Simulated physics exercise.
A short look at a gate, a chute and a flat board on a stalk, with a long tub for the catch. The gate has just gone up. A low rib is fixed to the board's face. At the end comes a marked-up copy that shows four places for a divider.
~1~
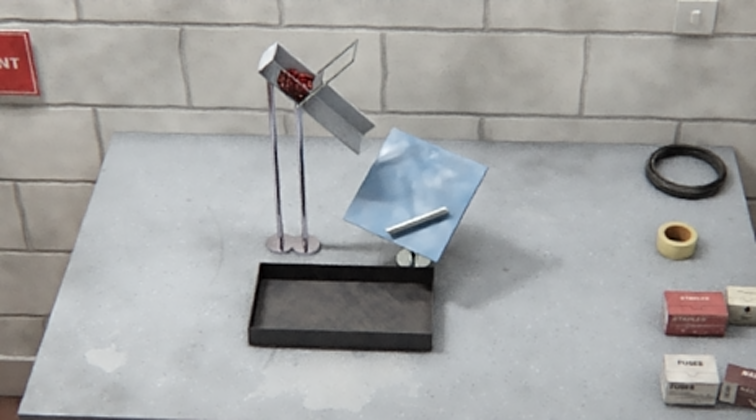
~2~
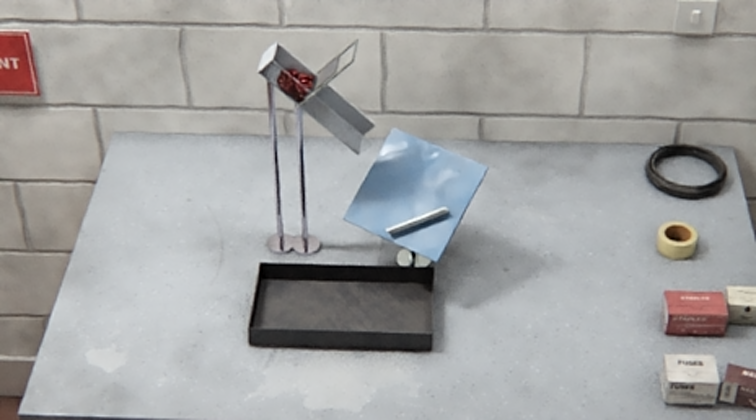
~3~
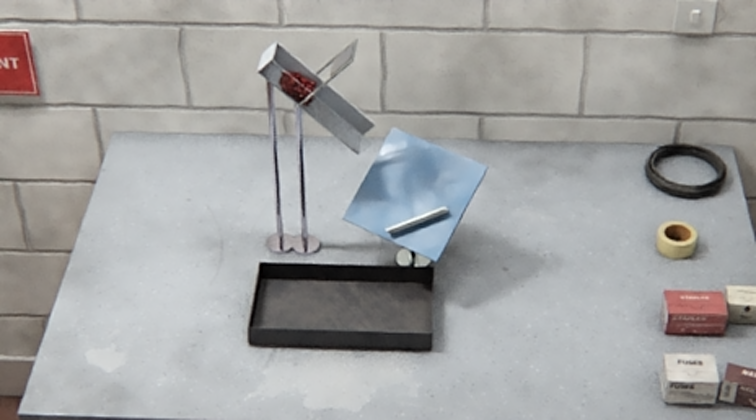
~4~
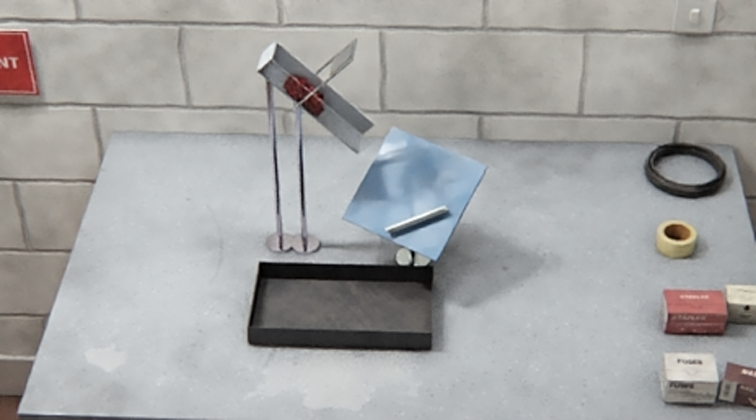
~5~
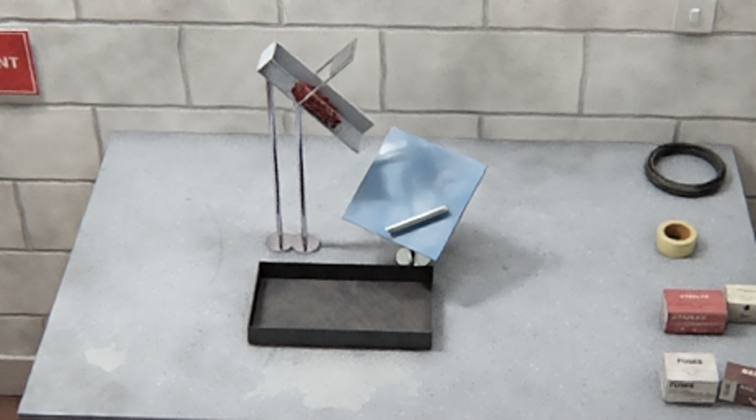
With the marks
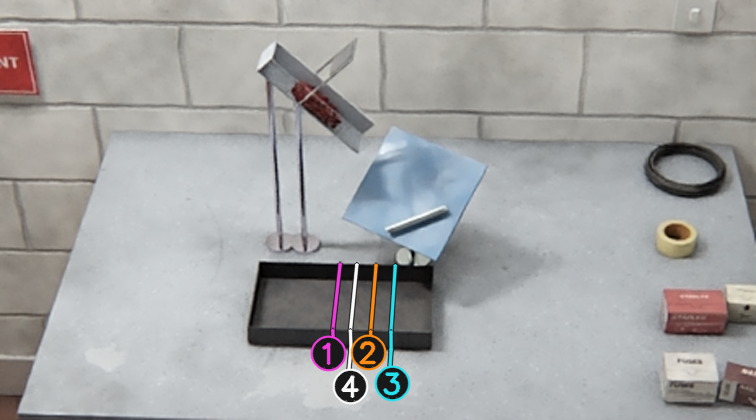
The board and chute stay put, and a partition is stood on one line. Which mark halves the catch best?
The answer is line 4.
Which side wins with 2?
Left.
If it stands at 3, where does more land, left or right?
The left side.
On the marked copy, line 1 crosses the front rim at (332, 329); line 2 crosses the front rim at (370, 330); line 3 crosses the front rim at (391, 331); line 4 crosses the front rim at (350, 330).
If 1 is chosen, of what is caught, a small part on the left of the divider, nearly all on the right.
If 2 is chosen, of what is caught, nearly all on the left of the divider, a stray few on the right.
If 3 is chosen, of what is caught, all on the left of the divider, none on the right.
If 4 is chosen, of what is caught, about a third on the left of the divider, about two thirds on the right.
